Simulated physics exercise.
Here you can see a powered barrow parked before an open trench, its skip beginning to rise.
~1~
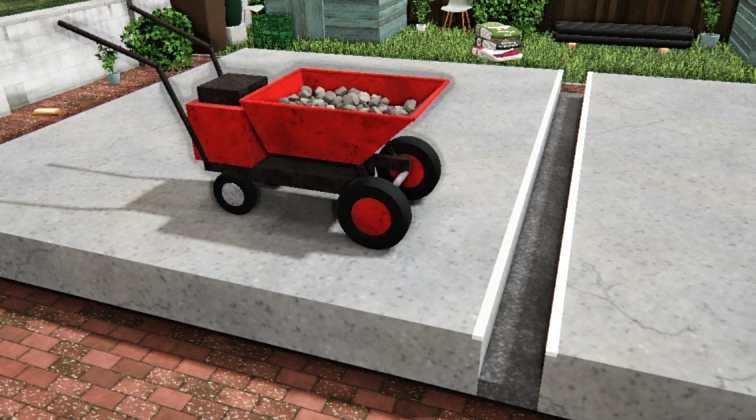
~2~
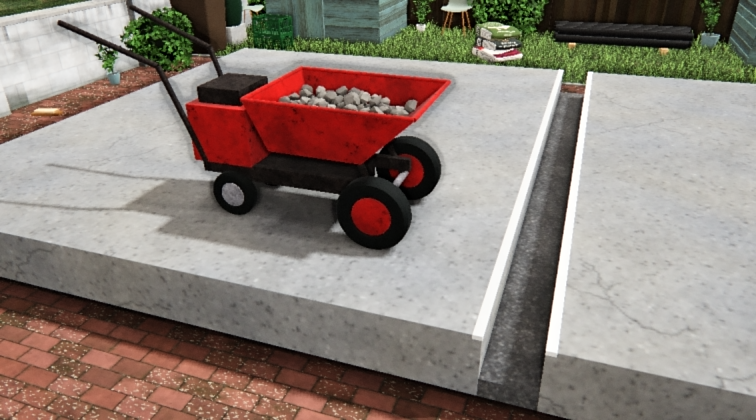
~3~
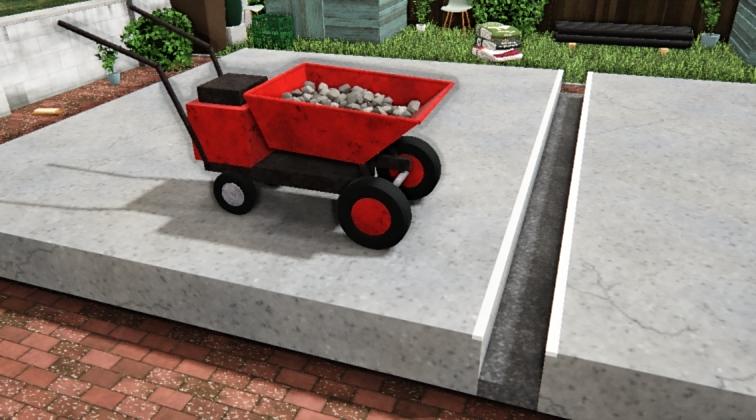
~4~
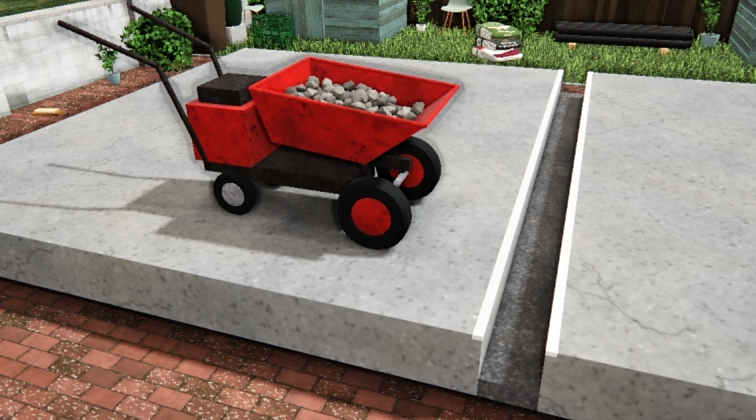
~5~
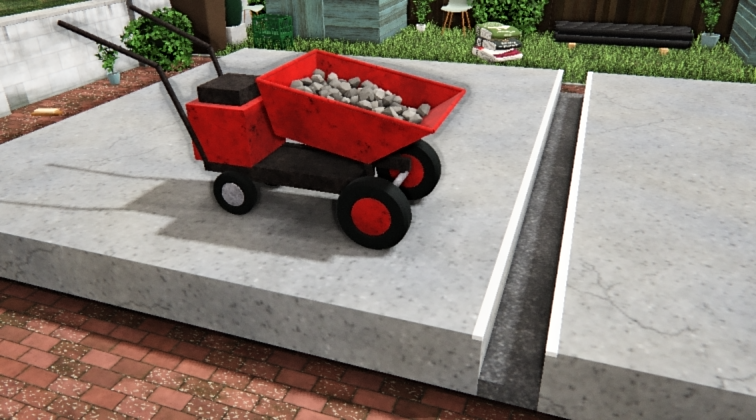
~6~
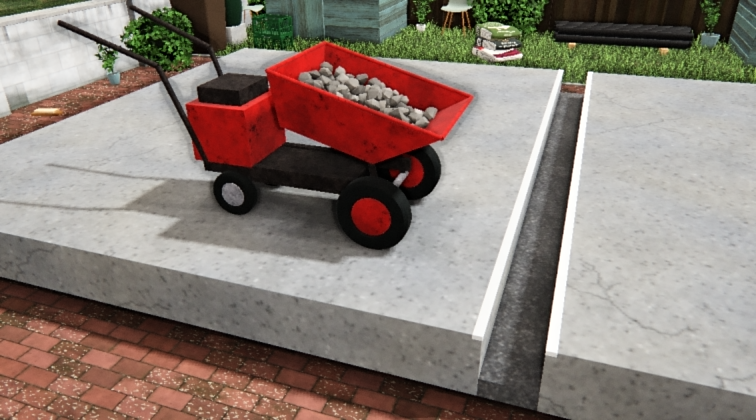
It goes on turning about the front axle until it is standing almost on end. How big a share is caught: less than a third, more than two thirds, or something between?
Trench receives above two thirds.
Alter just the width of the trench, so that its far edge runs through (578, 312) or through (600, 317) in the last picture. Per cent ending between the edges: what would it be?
Around 100 percent first, around 100 percent second.
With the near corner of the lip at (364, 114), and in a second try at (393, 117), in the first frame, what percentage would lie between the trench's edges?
You'd get around 50 in a hundred, then 70 in a hundred.
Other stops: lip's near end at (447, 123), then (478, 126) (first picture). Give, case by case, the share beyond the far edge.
About 30 %, then 80 %.
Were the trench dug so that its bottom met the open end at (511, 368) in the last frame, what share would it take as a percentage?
It lands somewhere near 80 percent.
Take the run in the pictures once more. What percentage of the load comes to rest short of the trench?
I'd say near 5 per cent, give or take.
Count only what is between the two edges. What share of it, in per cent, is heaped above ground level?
About 0 per cent.
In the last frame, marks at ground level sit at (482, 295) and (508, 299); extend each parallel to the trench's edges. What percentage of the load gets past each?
Estimate: 100 % and 70 %, respectively.
Soon after the last picture, skip tipped steeply; all in the skip.
A little later, skip tipped right over; about two thirds in the skip; a small part short of the trench; about a quarter in or heaped over the trench; a stray few falling.
Later still, skip tipped right over; a stray few in the skip; a small part short of the trench; most in or heaped over the trench; a stray few beyond it.
At rest, skip tipped right over; a stray few in the skip; a small part short of the trench; nearly all in or heaped over the trench; a stray few beyond it.
